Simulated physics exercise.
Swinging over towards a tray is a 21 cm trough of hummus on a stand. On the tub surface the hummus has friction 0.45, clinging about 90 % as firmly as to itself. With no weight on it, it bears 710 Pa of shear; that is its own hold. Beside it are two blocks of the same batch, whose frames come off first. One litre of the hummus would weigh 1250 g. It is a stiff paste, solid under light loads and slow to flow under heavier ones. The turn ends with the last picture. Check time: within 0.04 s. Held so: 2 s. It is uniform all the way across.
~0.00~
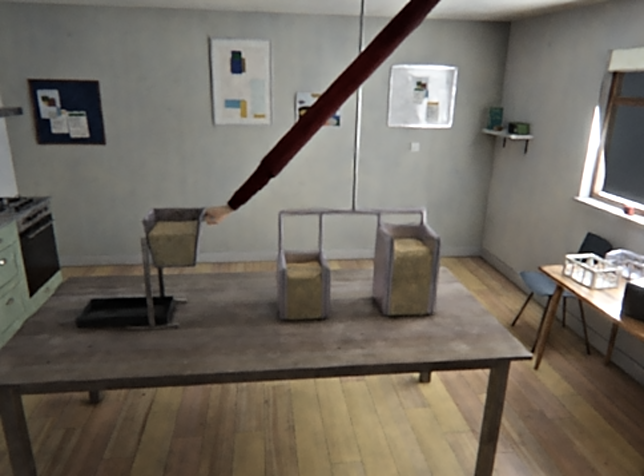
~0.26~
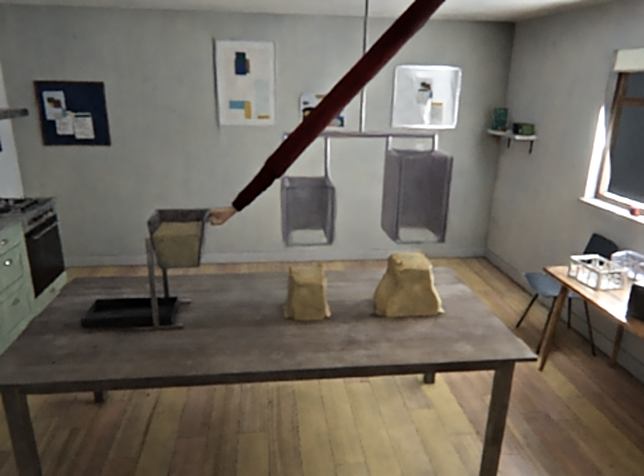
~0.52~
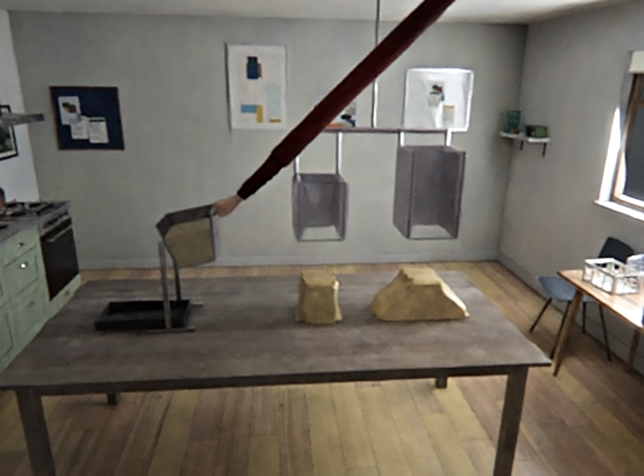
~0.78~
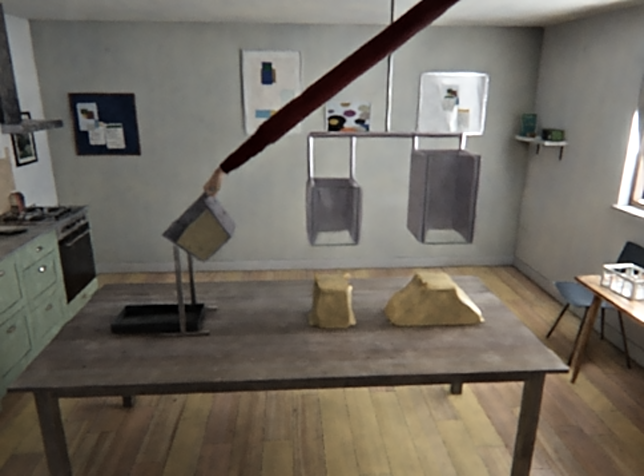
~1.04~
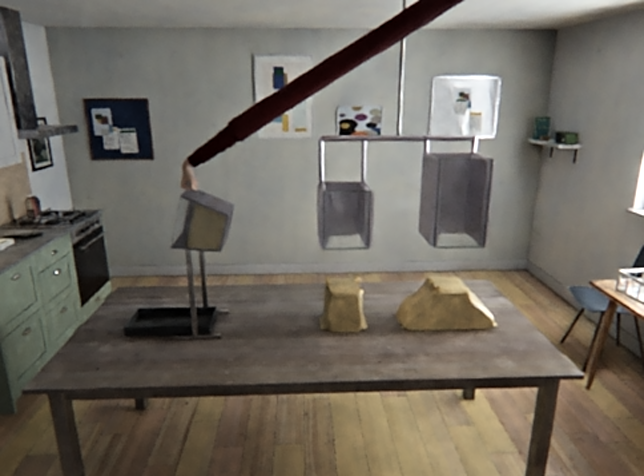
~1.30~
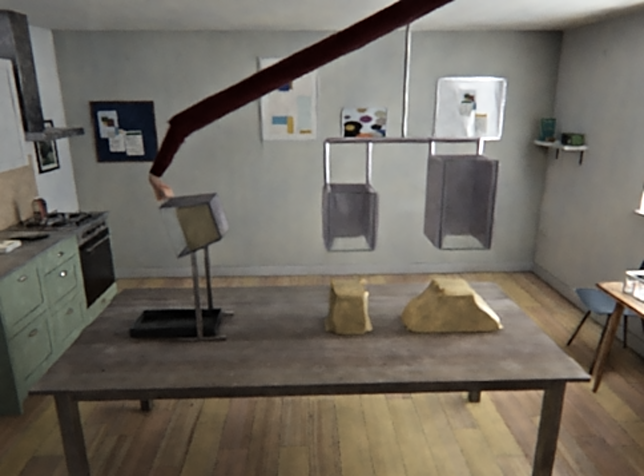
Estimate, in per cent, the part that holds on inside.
The part holding on inside is about 0 %.
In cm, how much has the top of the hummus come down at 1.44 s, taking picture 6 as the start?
Roughly 3 cm.
After 1.44 s, the tub is at 104 degrees and holds 100 %.
After 1.61 s, the tub is at 104 degrees and holds 70 %.
After 1.78 s, the tub is at 104 degrees and holds 18 %.
After 1.95 s, the tub is at 104 degrees and holds 0 %.
After 3.30 s, the tub is at 104 degrees and holds 0 %.
